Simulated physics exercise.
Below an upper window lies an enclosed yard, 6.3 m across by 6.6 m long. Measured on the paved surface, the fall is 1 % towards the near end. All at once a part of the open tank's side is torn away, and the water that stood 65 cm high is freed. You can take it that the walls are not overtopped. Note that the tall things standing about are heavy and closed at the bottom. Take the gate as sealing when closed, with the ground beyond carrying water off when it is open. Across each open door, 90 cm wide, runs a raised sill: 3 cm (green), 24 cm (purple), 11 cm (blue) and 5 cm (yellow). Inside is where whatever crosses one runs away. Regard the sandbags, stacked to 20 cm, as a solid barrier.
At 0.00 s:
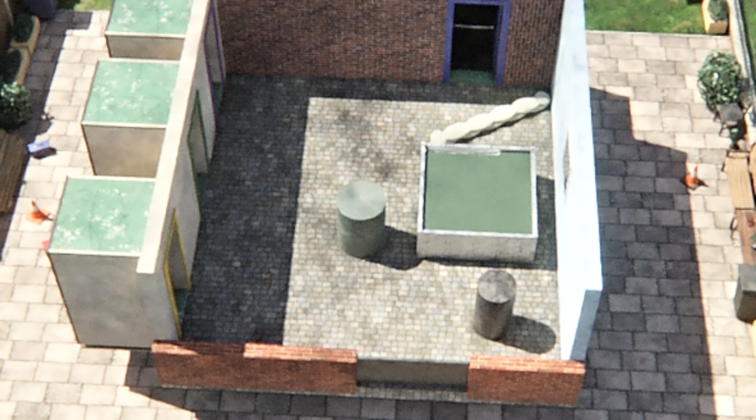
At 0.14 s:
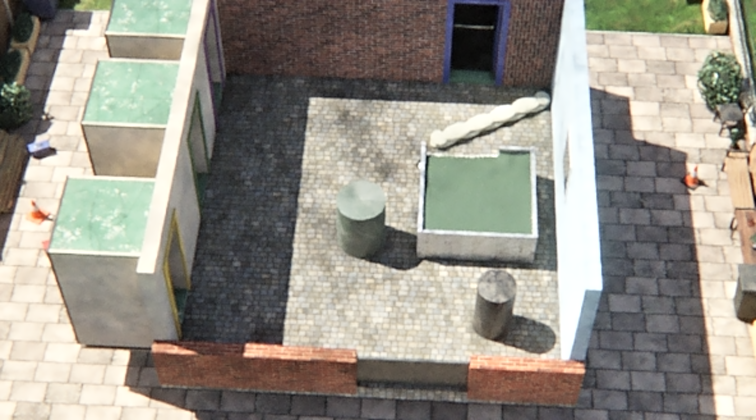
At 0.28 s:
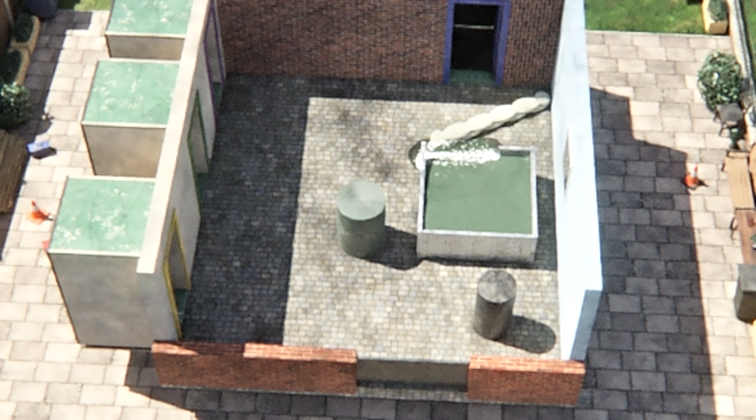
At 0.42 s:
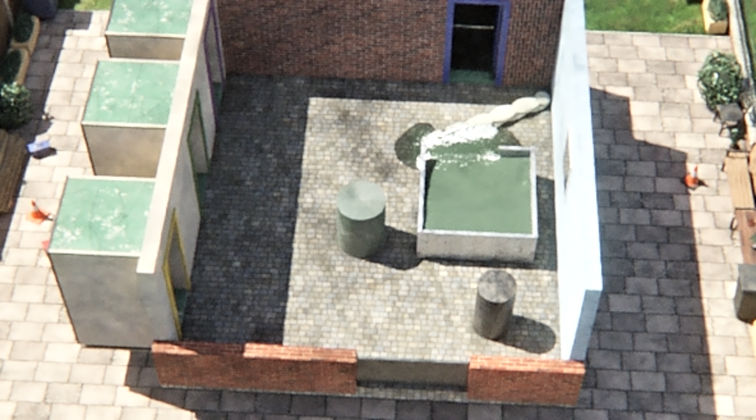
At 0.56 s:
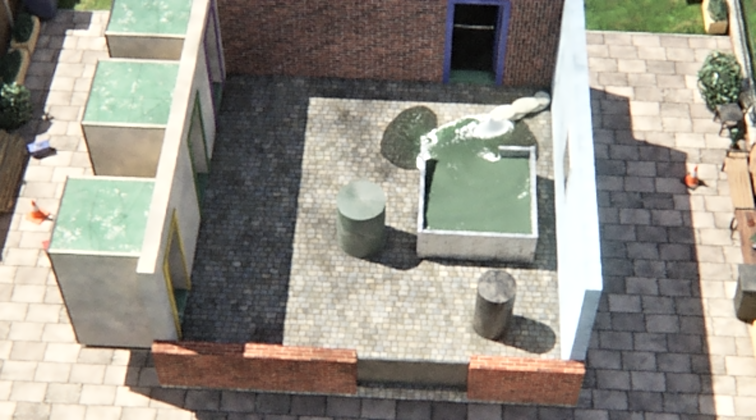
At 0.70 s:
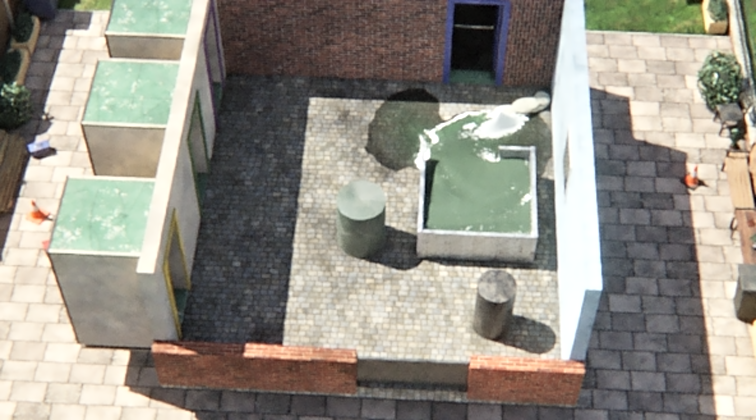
In a walled, paved yard, the far side of a square tank of green water broke open, and foaming water poured out against the pale sandbags while a dark wet patch spread leftward across the paving.
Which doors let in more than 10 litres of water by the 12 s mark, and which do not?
By then, the green door lets in more than that, the purple door does not, the blue door lets in more than that, the yellow door lets in more than that.
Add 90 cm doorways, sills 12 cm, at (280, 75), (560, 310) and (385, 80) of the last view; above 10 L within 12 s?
Door 1: Lower; door 2: Lower; door 3: Higher.
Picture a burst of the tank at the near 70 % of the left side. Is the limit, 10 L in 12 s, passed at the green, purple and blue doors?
Green door surpasses it, purple door doesn't reach it, blue door doesn't reach it.
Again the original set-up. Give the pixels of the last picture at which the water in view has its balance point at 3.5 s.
Around (443, 164) in the last picture.
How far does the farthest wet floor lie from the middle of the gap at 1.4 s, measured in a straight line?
I'd say close to 3.4 m.
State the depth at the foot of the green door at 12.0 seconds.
Depth: Approx. 4.0 cm.
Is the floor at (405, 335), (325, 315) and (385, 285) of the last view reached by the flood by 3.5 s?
Listed in sequence, the spots are bone dry, bone dry and bone dry.
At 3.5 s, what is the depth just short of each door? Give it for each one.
Depth readings (cm): Green = 1; purple = 21; blue = 14; yellow = 0.
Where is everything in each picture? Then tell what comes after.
The first frame shows the open tank at (478, 192) is whole and still, 65 cm deep.
In the second frame, the front is at a hidden place, 0.7 m from the gap on the open tank's far side; 0.3 m2 of floor is under water; 65 cm left at the back of the open tank.
In the third frame, the front is at (497, 145), 1.0 m from the gap on the open tank's far side; 1.0 m2 of floor is under water; 65 cm left at the back of the open tank.
In the fourth frame, the front is at (500, 128), 1.3 m from the gap on the open tank's far side; 1.8 m2 of floor is under water; 65 cm left at the back of the open tank.
In the fifth frame, water pours out on the open tank's far side and has run 1.7 m, to (409, 112); typically 7 cm deep outside, 62 cm at the open tank's back.
In the sixth frame, water pours out on the open tank's far side and has run 2.2 m, to (400, 96); typically 6 cm deep outside, 55 cm at the open tank's back.
After 1.4 s water covers 20 % of the floor and is deepest (45 cm) near (445, 150); green door not reached, purple door not reached, blue door 20 cm at the sill, 3 L in, yellow door not reached.
After 2.2 s water covers 35 % of the floor and is deepest (36 cm) near (541, 111); green door not reached, purple door not reached, blue door 17 cm at the sill, 29 L in, yellow door not reached.
After 3.5 s water covers 45 % of the floor and is deepest (26 cm) near (551, 140); green door not reached, purple door 21 cm at the sill, 1 L in, blue door 14 cm at the sill, 45 L in, yellow door not reached.
After 7.0 s water covers 85 % of the floor and is deepest (16 cm) near (561, 384); green door 8 cm at the sill, 11 L in, purple door 9 cm at the sill, 2 L in, blue door 3 cm at the sill, 49 L in, yellow door 4 cm at the sill, 0 L in.
After 12.0 s water covers 95 % of the floor and is deepest (12 cm) near (176, 365); green door 4 cm at the sill, 43 L in, purple door 4 cm at the sill, 2 L in, blue door 4 cm at the sill, 49 L in, yellow door 9 cm at the sill, 38 L in.
